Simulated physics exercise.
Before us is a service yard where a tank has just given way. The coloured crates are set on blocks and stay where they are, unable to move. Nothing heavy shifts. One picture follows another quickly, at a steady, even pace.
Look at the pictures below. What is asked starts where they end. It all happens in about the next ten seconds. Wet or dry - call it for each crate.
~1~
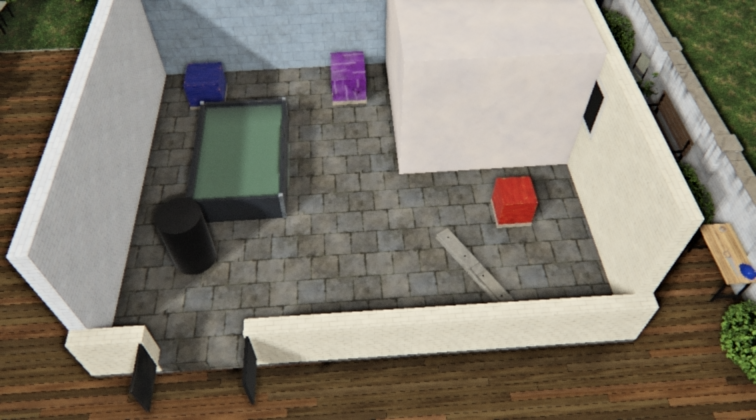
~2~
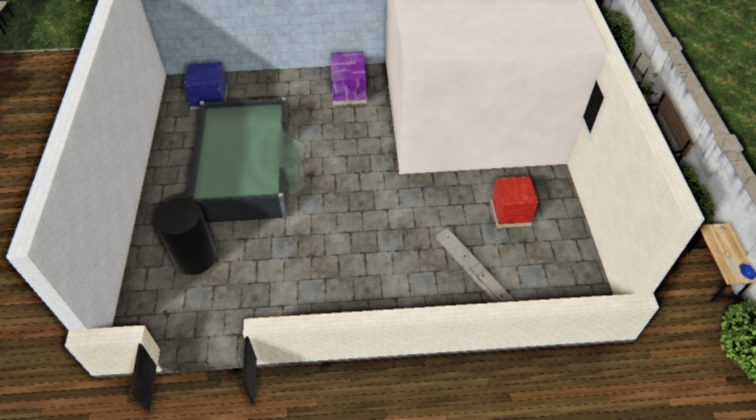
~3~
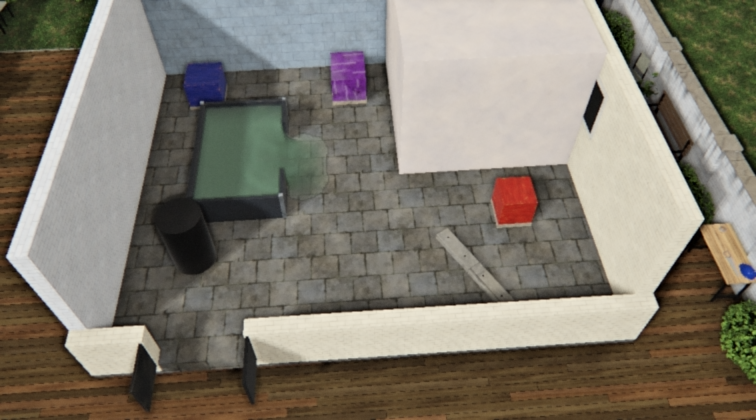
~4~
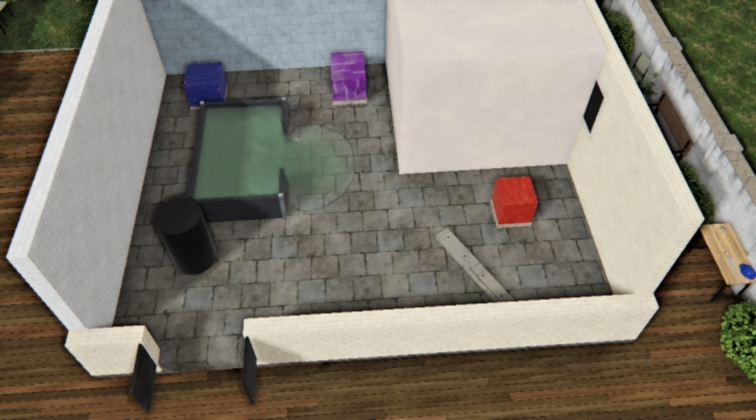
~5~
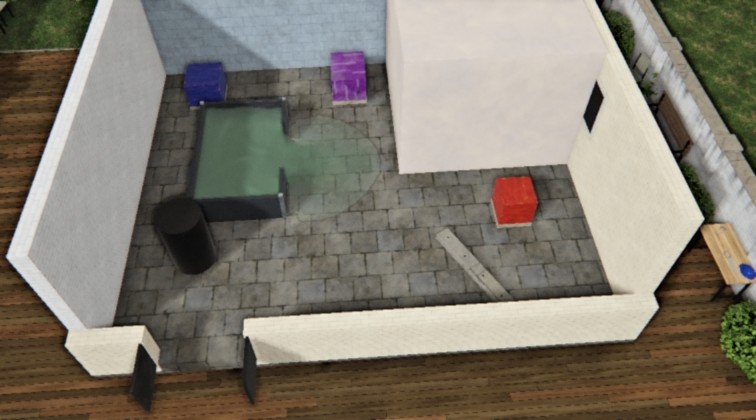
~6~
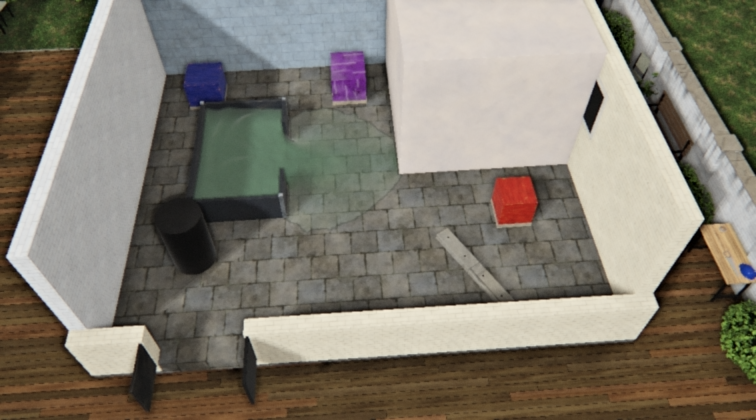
Calls: Blue crate - wet; purple crate - wet; red crate - wet.
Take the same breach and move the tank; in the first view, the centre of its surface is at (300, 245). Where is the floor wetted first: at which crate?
It is the red crate.
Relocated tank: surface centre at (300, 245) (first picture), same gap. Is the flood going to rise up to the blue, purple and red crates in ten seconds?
Blue untouched, purple untouched, red flooded.
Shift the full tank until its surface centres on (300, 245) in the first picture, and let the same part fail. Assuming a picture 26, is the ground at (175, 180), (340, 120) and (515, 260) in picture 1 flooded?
Taking the three spots in order: Bare, bare, swamped.
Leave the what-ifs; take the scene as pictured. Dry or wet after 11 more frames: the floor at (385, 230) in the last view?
Answer: Under water.
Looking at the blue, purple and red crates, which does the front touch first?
That would be the purple-painted one.
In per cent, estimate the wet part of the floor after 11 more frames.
Near 30 in a hundred.
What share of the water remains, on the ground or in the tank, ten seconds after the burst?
Estimate: Near 100 %.
A moment on, water covers 20 % of the floor; the blue crate not reached, the purple crate water round its plinth, the red crate not reached.
Next, water covers 30 % of the floor; the blue crate not reached, the purple crate water round its plinth, the red crate water round its plinth.
Then, water covers 50 % of the floor; the blue crate not reached, the purple crate water round its plinth, the red crate water round its plinth.
Later, water covers 70 % of the floor; the blue crate water round its plinth, the purple crate water round its plinth, the red crate water round its plinth.
In the end, water covers 95 % of the floor; the blue crate was topped, the purple crate was topped, the red crate was topped.
